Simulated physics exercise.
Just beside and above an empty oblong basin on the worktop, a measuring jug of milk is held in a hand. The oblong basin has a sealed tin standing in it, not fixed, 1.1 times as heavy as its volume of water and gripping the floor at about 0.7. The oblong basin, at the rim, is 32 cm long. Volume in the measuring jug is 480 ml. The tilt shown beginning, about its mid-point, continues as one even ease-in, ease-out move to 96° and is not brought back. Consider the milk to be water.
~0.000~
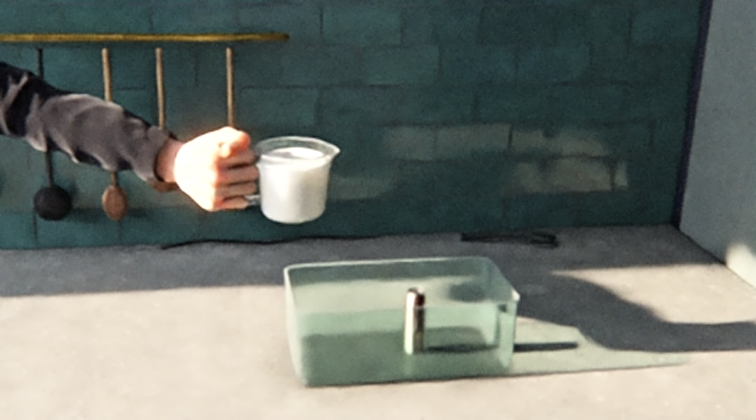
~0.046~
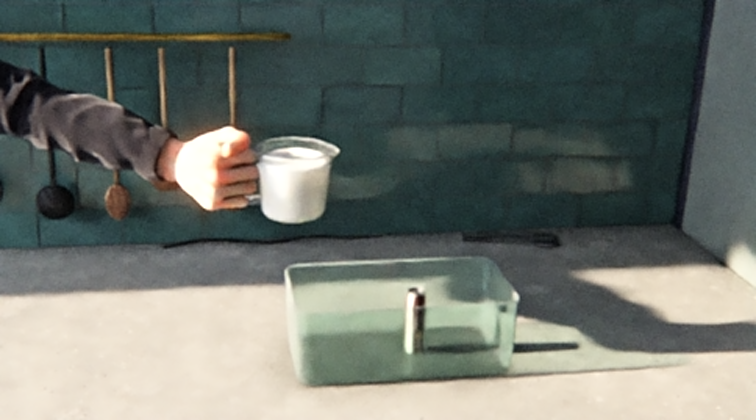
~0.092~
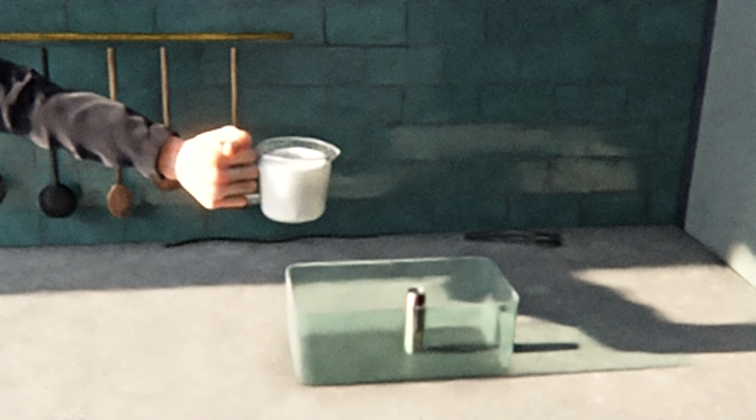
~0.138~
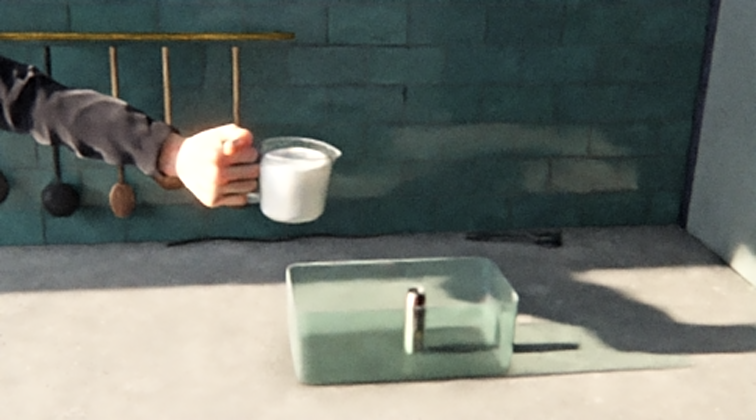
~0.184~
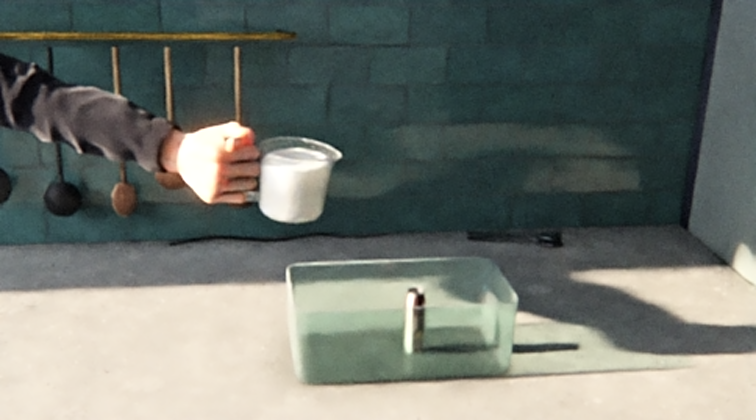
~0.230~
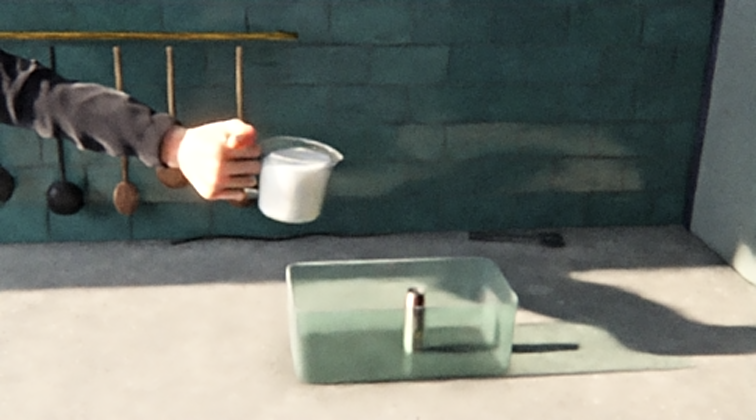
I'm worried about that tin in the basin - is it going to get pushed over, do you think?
No, it's bound to withstand the flow.
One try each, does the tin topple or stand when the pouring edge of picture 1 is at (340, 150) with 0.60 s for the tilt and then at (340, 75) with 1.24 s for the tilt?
First it stays on its base; then it tips over.
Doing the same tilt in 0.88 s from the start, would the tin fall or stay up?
Then the tin does not tip.
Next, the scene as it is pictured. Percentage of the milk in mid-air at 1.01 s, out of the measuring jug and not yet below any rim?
Close to 24 %.
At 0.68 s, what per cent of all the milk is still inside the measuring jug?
Roughly 78 percent.
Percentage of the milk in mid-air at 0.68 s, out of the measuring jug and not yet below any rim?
It comes to about 18 percent.
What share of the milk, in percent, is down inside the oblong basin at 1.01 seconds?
The fraction sits near 52 in a hundred.
After 0.68 s the tilt is 56° and 78 per cent is still to pour; the tin stands where it began.
After 1.01 s the tilt is 88° and 24 per cent is still to pour; the tin stands where it began.
After 1.36 s the tilt is 96° and 2 per cent is still to pour; the tin stands where it began.
After 1.74 s the tilt is 96° and 0 per cent is still to pour; the tin stands where it began.
In the end the tin stands where it began.
